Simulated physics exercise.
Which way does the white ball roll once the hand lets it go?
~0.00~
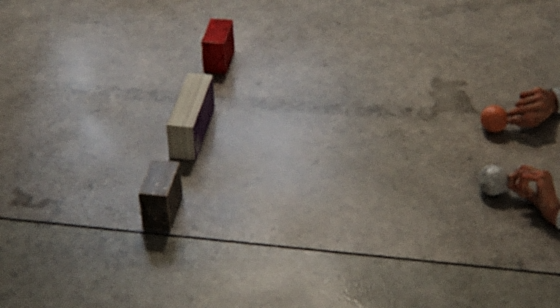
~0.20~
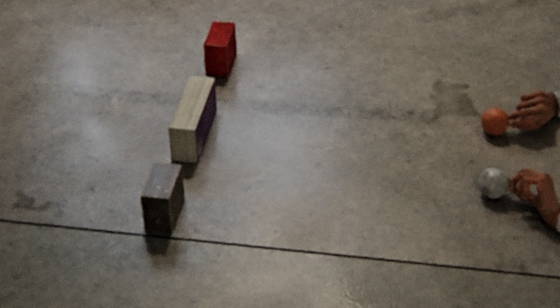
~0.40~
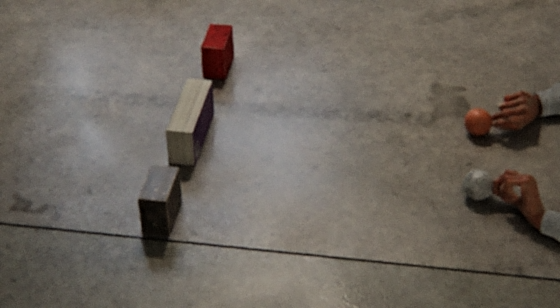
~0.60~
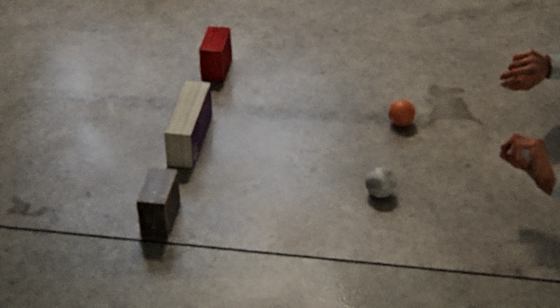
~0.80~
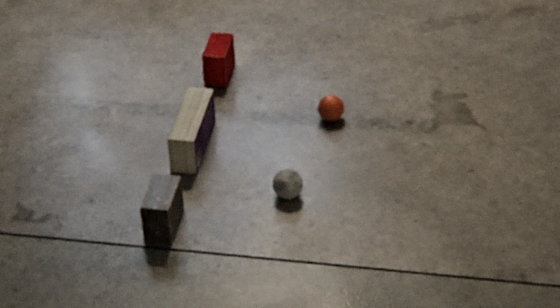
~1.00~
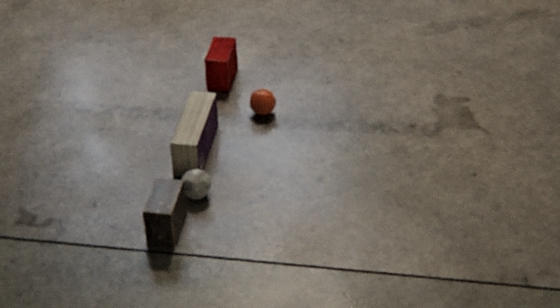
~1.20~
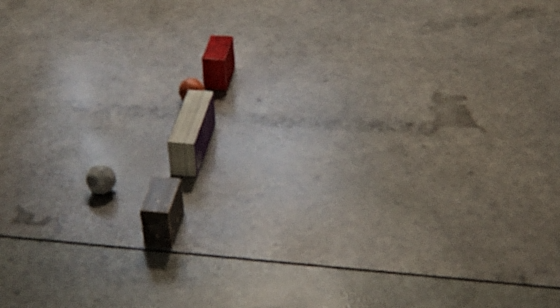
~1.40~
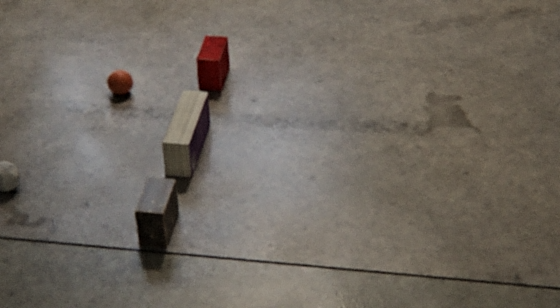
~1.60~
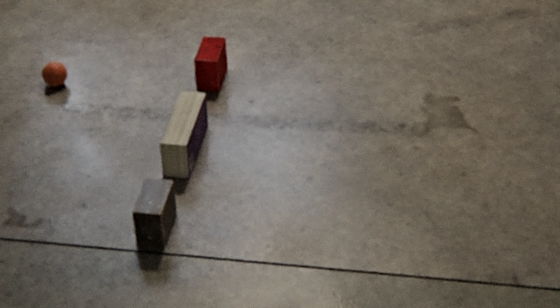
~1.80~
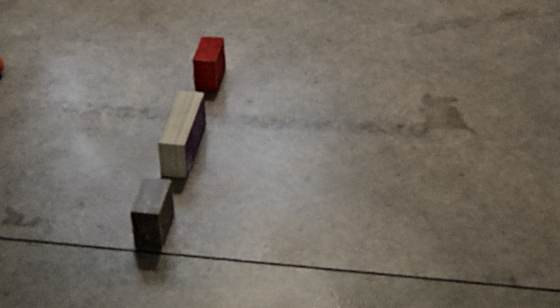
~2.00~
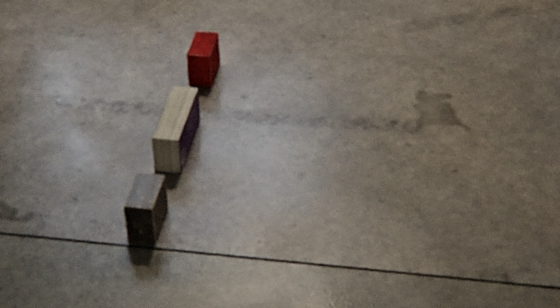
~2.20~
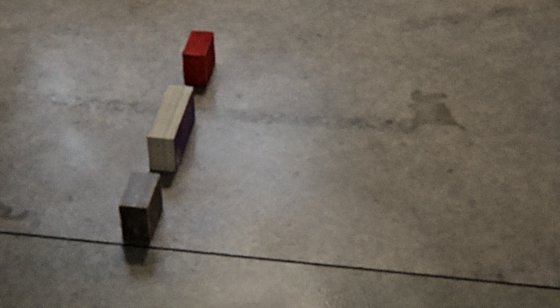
The white ball rolls to the left, going through the gap between the blocks and on out of view.
